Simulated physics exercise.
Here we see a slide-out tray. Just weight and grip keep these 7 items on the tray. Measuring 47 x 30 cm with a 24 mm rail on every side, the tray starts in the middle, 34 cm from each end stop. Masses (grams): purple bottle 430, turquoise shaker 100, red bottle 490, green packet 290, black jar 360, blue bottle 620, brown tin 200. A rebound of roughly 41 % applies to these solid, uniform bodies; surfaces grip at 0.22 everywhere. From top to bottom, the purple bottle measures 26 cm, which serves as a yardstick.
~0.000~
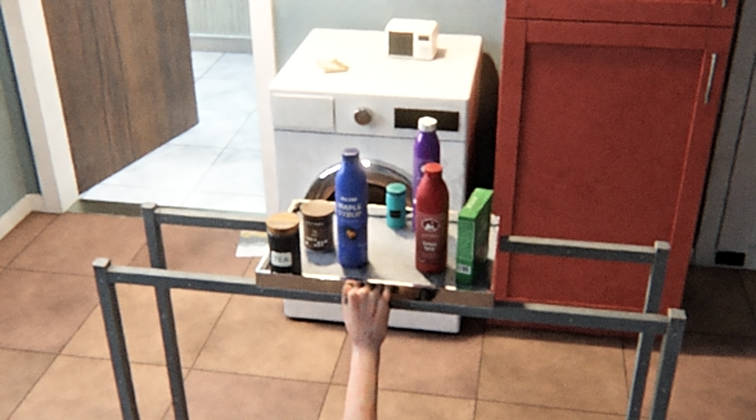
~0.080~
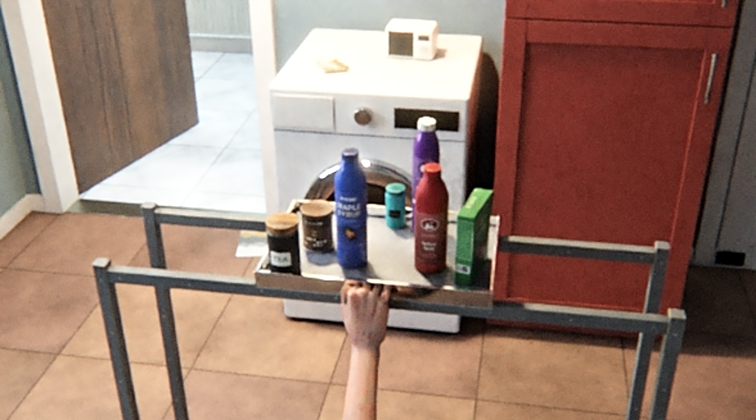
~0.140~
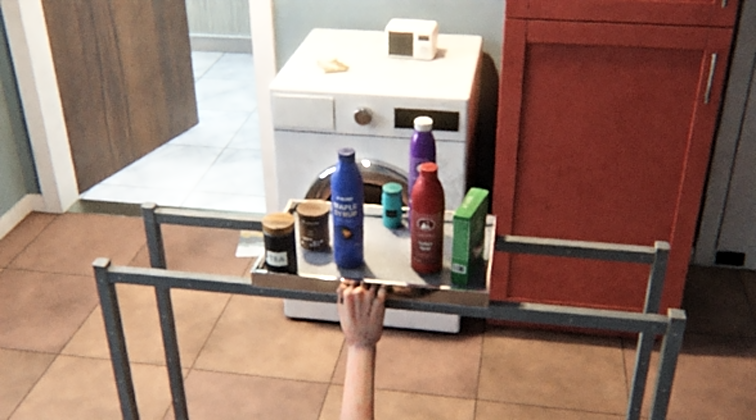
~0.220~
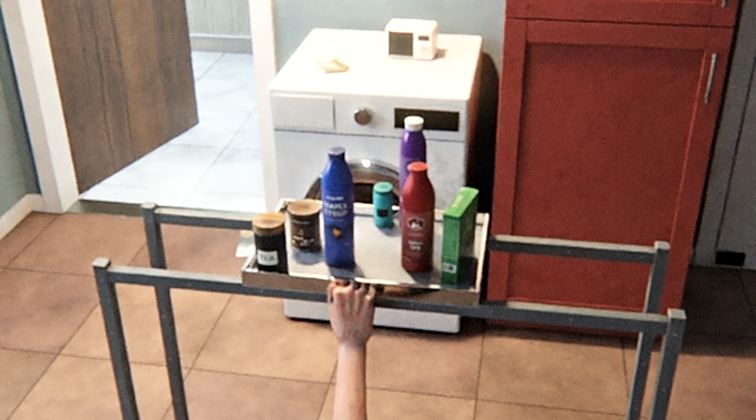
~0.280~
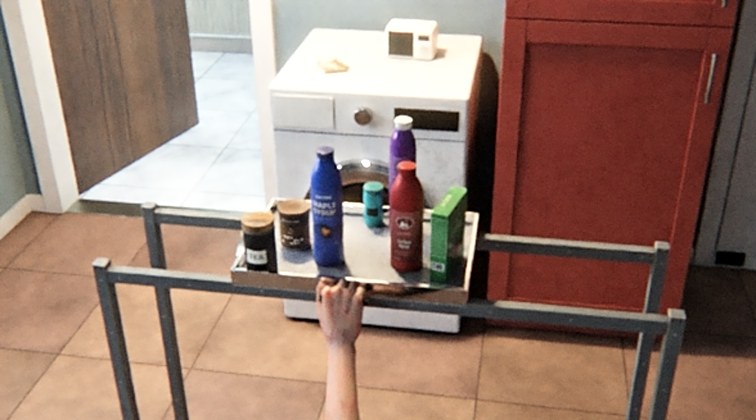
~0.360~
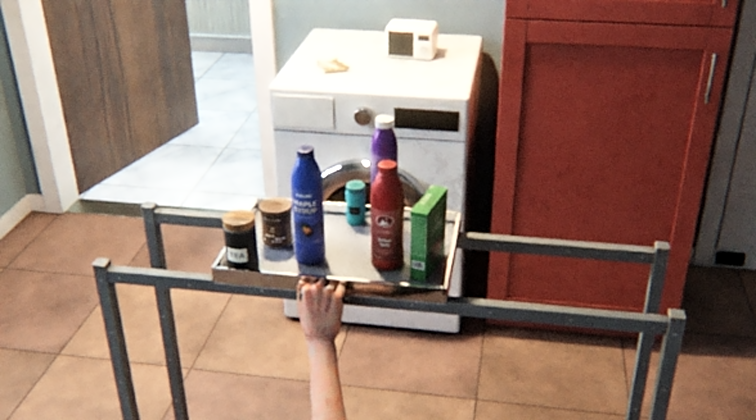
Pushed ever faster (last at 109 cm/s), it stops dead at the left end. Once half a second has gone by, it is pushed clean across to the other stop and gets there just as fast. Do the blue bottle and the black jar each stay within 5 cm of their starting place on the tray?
In order: The blue bottle does not; the black jar does not.
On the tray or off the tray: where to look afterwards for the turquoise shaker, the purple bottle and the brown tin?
Outcome: The turquoise shaker remains on its support; the purple bottle remains on its support; the brown tin remains on its support.
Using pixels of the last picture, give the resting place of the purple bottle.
Look near (596, 187) and you'll find it.
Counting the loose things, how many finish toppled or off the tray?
4.
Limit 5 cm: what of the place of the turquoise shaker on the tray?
In the end the turquoise shaker remains stationary.
After 1.16 s, tray moved 34 cm left; black jar and blue bottle now off the tray; green packet on its side; red bottle leaning 18°.
After 2.06 s, tray moved 2 cm right; red bottle now off the tray; green packet on its side; purple bottle slid 24 cm.
At rest (3.2 s), off the tray, red bottle, black jar and blue bottle; tipped over on the tray, green packet; not toppled but over 5 cm from the start, brown tin; the other 2 in place, give or take 5 cm.
